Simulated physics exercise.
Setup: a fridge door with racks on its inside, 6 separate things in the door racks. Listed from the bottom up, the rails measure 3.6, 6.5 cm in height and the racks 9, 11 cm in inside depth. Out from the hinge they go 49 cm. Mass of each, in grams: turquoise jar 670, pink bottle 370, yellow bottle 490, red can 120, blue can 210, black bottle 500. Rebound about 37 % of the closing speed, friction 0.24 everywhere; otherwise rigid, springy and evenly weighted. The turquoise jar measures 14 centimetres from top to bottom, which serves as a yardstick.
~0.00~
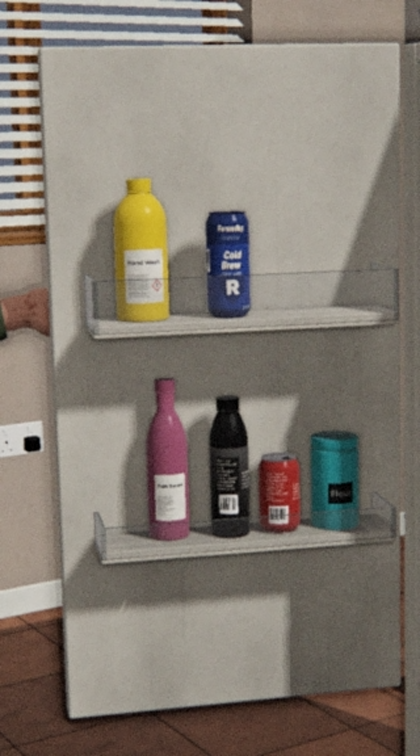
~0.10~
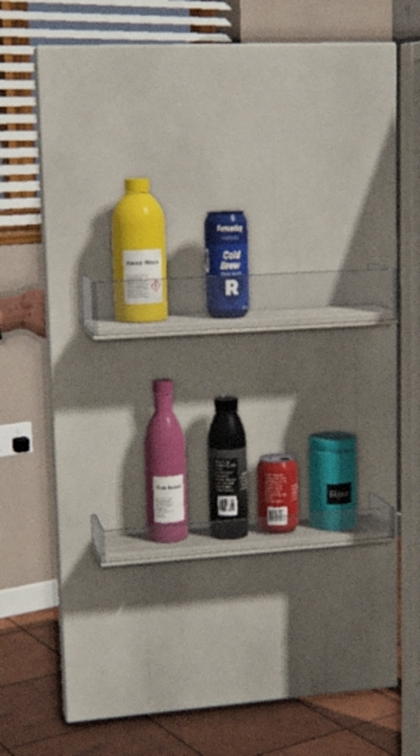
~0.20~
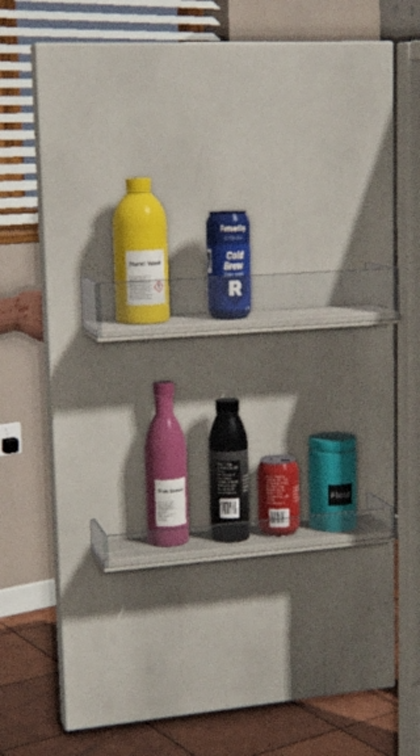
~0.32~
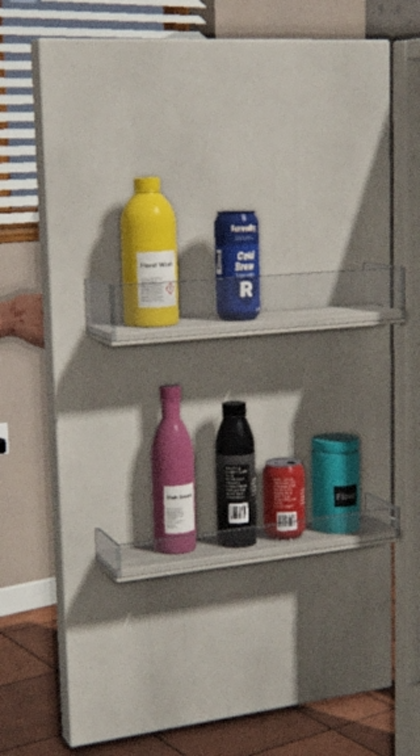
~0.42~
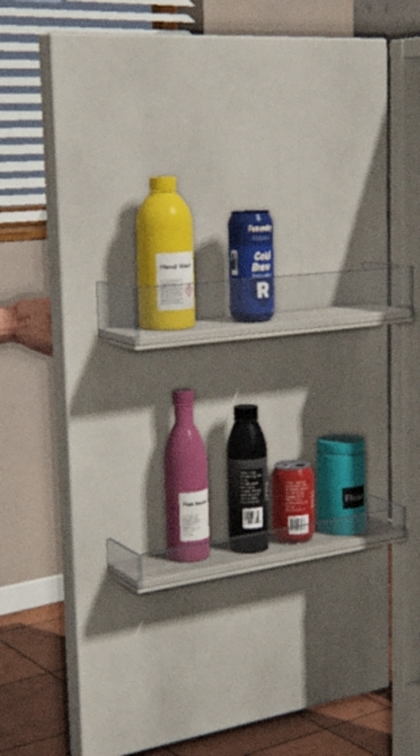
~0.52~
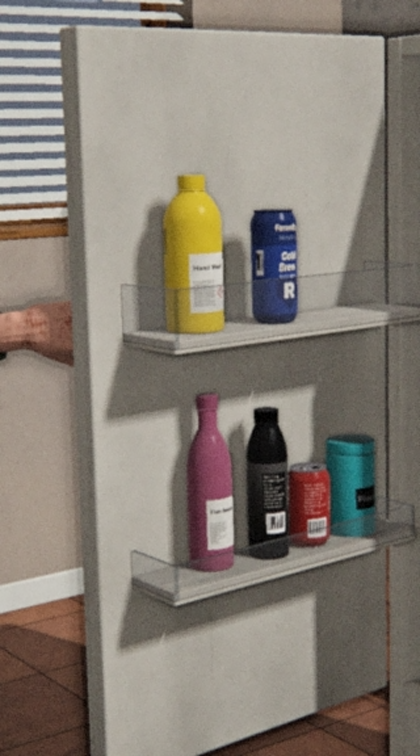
A hand at the left edge held a pale fridge door lined with bottles, cans and a turquoise jar, barely moving it at first, then swung it partway inward with everything riding on the racks.
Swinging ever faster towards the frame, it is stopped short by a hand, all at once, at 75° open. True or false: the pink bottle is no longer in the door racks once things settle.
True.
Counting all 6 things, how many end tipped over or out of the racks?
Count: 1.
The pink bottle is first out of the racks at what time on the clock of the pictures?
About 0.9 seconds.
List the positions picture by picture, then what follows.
The first picture shows door 110° open; pink bottle (167, 458); turquoise jar (335, 480).
The second picture shows door 109° open; red can (277, 494); blue can (227, 265).
The third picture shows door 107° open; black bottle (229, 470); turquoise jar (333, 482).
The fourth picture shows door 102° open; yellow bottle (149, 252); red can (284, 499).
The fifth picture shows door 95° open; blue can (251, 266); black bottle (247, 478).
The sixth picture shows door 87° open; pink bottle (209, 481); turquoise jar (350, 485).
After 0.92 s, door 75° open; pink bottle now out of the racks; black bottle leaning 14°.
After 1.32 s, door 75° open; black bottle leaning 8°.
After 1.82 s, door 75° open; black bottle leaning 7°.
At rest (3.7 s), out of the racks, pink bottle; the other 5 in place, give or take 5 cm.
